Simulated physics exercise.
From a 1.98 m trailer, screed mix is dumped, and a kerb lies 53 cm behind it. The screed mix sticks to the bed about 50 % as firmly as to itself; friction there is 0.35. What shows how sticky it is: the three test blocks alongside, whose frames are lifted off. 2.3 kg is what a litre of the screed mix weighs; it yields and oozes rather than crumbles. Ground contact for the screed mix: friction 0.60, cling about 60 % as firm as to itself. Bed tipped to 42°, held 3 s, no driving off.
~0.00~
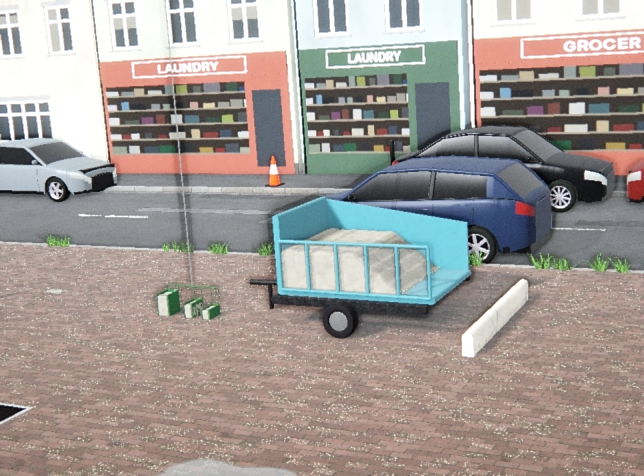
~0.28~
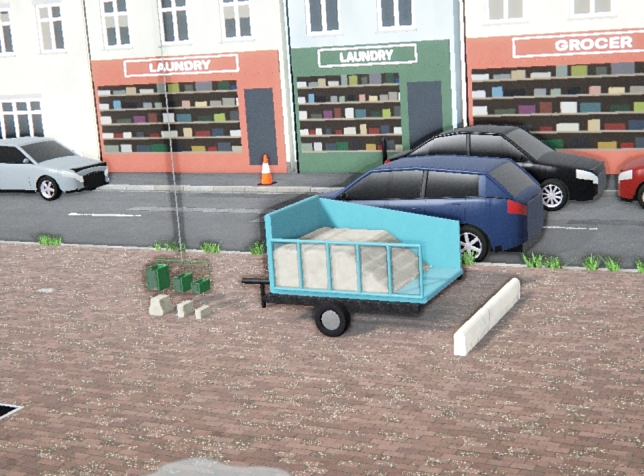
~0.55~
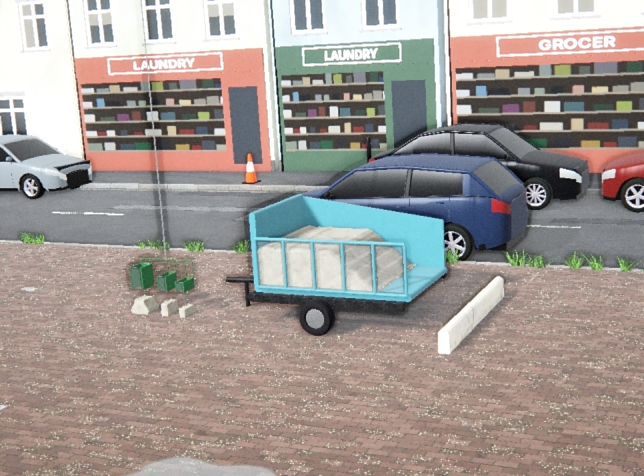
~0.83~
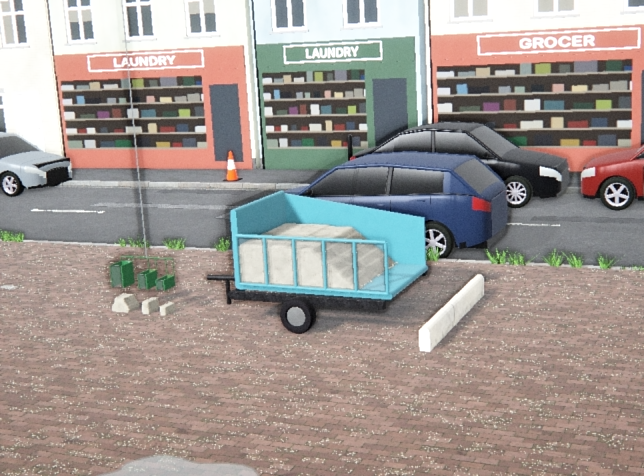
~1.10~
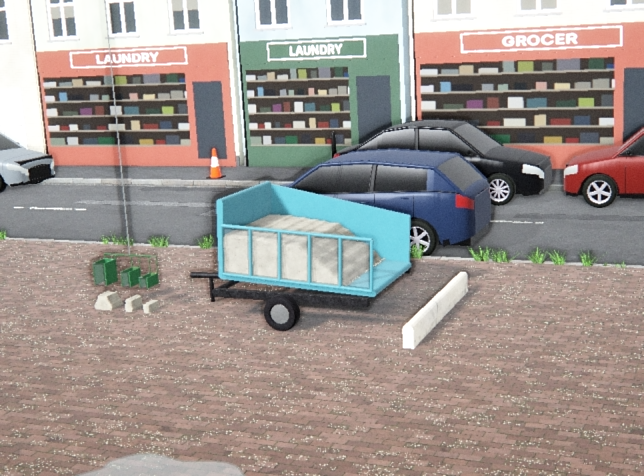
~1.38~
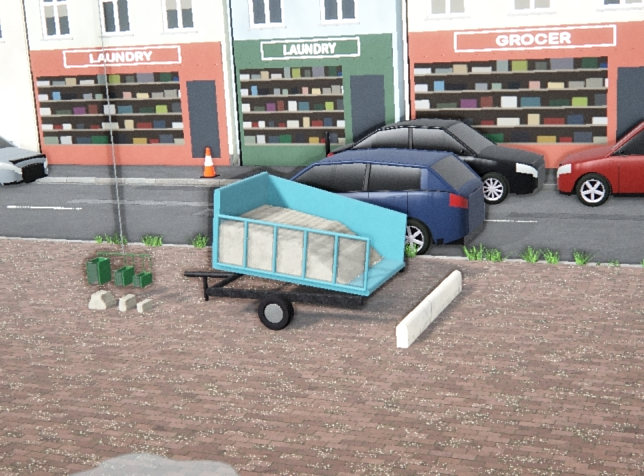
At the start, a turquoise trailer loaded with a pale grey heap sits level on brick paving, while green moulds rise off three small blocks to its left and the largest block slumps. The view slides right, and then the trailer's bed begins tilting, its left end lifting slightly.
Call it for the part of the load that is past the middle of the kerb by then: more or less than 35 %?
Call: Less.
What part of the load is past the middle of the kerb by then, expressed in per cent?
Roughly 30 percent.
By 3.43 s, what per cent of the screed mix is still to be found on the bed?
That share is about 40 %.
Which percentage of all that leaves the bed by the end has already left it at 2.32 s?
Around 0 out of 100.
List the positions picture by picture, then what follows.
The first frame shows top of the high end at (278, 219), tilt 0 degrees; foremost bit of the screed mix at (397, 293); block heights 28 cm, 18 cm, 12 cm (left to right).
The second frame shows top of the high end at (270, 218), tilt 0 degrees; foremost bit of the screed mix at (389, 292); block heights 22 cm, 17 cm, 12 cm (left to right).
The third frame shows top of the high end at (255, 216), tilt 0 degrees; foremost bit of the screed mix at (373, 291); block heights 19 cm, 17 cm, 12 cm (left to right).
The fourth frame shows top of the high end at (236, 213), tilt 0 degrees; foremost bit of the screed mix at (355, 288); block heights 19 cm, 17 cm, 12 cm (left to right).
The fifth frame shows top of the high end at (222, 203), tilt 3 degrees; foremost bit of the screed mix at (343, 286); block heights 19 cm, 17 cm, 12 cm (left to right).
The sixth frame shows top of the high end at (220, 193), tilt 7 degrees; foremost bit of the screed mix at (342, 284); block heights 19 cm, 17 cm, 12 cm (left to right).
After 2.32 s, the tilt is 18 degrees, 97 % is on the bed and 0 % past the kerb's middle.
After 3.43 s, the tilt is 32 degrees, 40 % is on the bed and 6 % past the kerb's middle.
After 4.55 s, the tilt is 42 degrees, none is on the bed and 30 % past the kerb's middle.
After 5.66 s, the tilt is 42 degrees, none is on the bed and 30 % past the kerb's middle.
After 7.36 s, the tilt is 42 degrees, none is on the bed and 30 % past the kerb's middle.
